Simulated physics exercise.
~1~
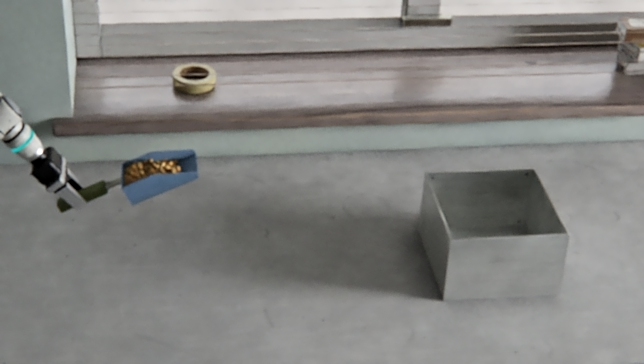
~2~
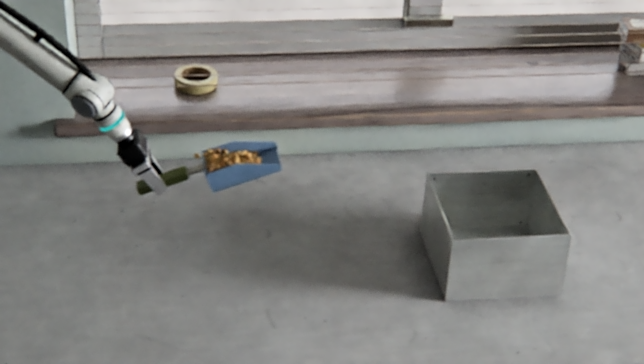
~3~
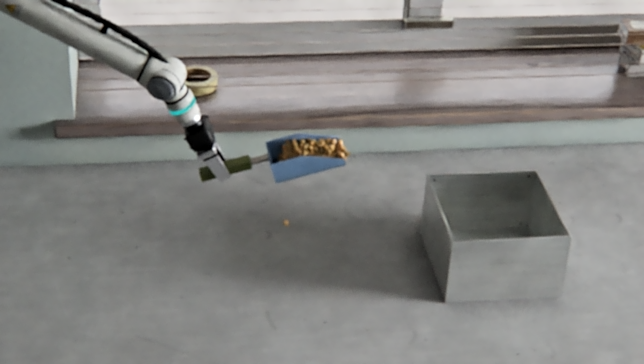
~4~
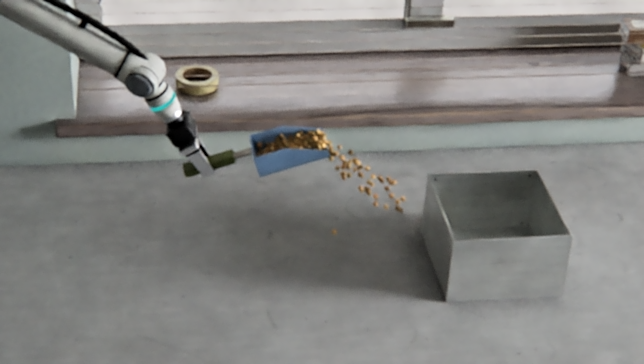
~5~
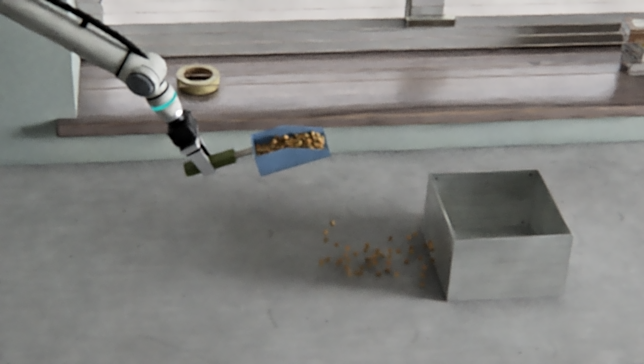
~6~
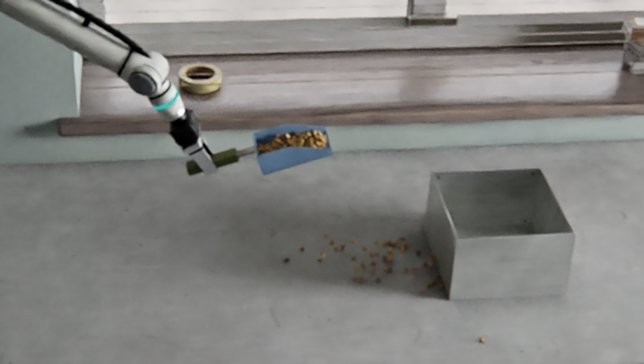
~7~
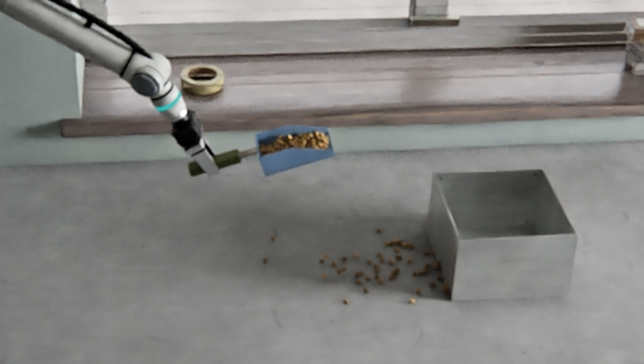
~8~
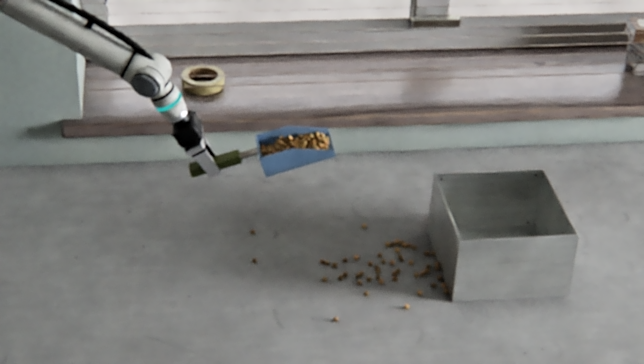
At the start, a robot arm at the left holds a blue scoop heaped with small tan pieces above a grey surface, with an open metal box standing to the right. The arm carries the scoop rightward toward the box, and a stray piece or two drops. Then the scoop stops and draws back slightly to the left, and a stream of pieces spills over its front edge. They fall short of the box, scatter, and roll about on the surface beside it. Finally the arm holds still, most of the load remains in the scoop, and the spilled pieces lie outside the box.
